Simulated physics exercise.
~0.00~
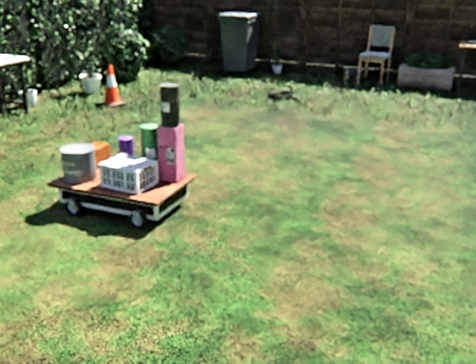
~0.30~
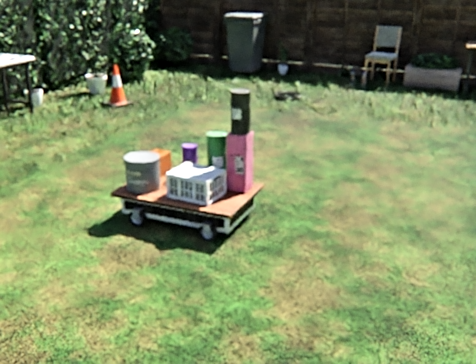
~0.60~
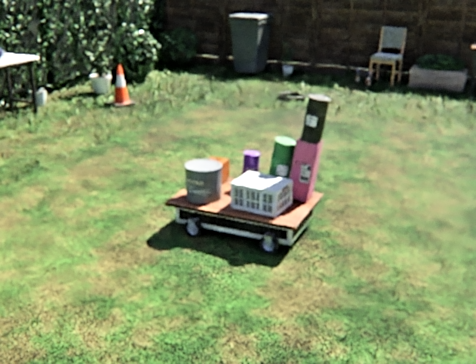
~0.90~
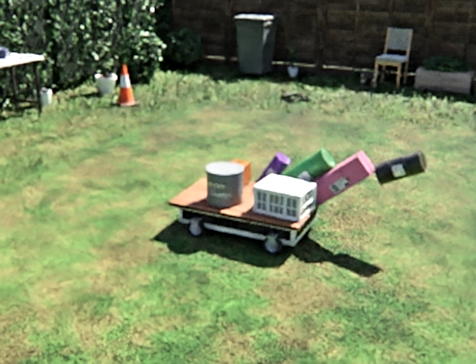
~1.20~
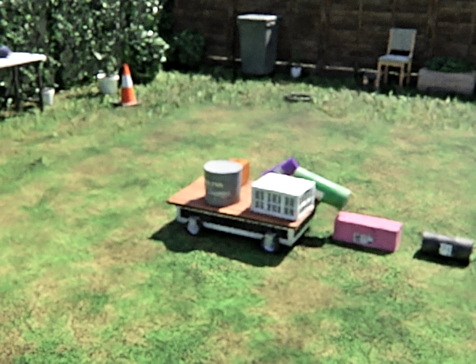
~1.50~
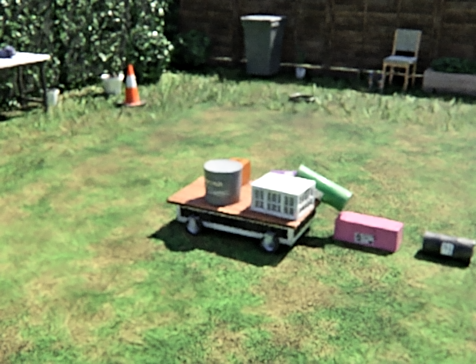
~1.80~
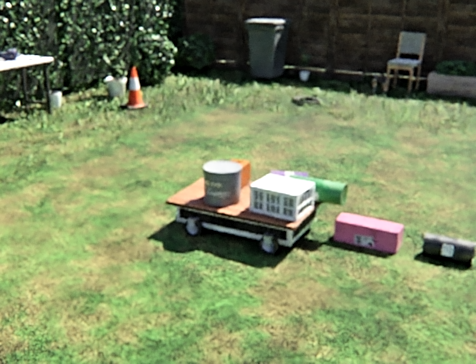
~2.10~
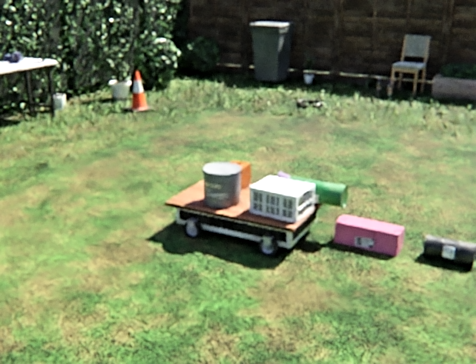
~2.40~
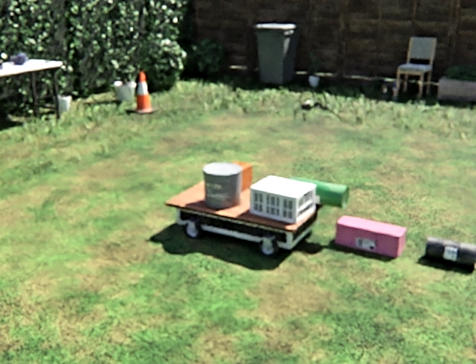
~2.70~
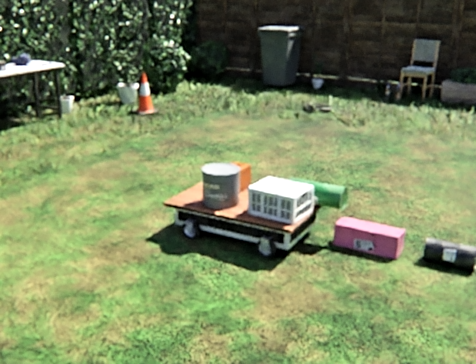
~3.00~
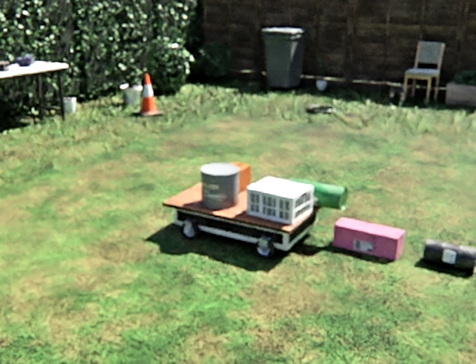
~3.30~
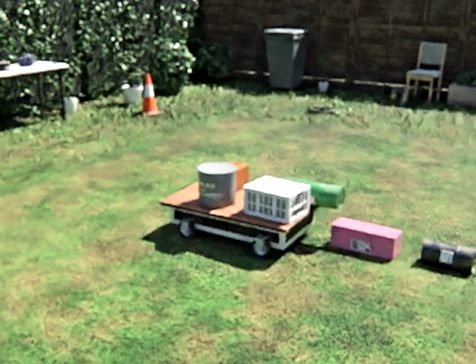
Loaded cart rolling right across a lawn and stopping, its tall containers toppling, pink box and black canister landing on the grass.
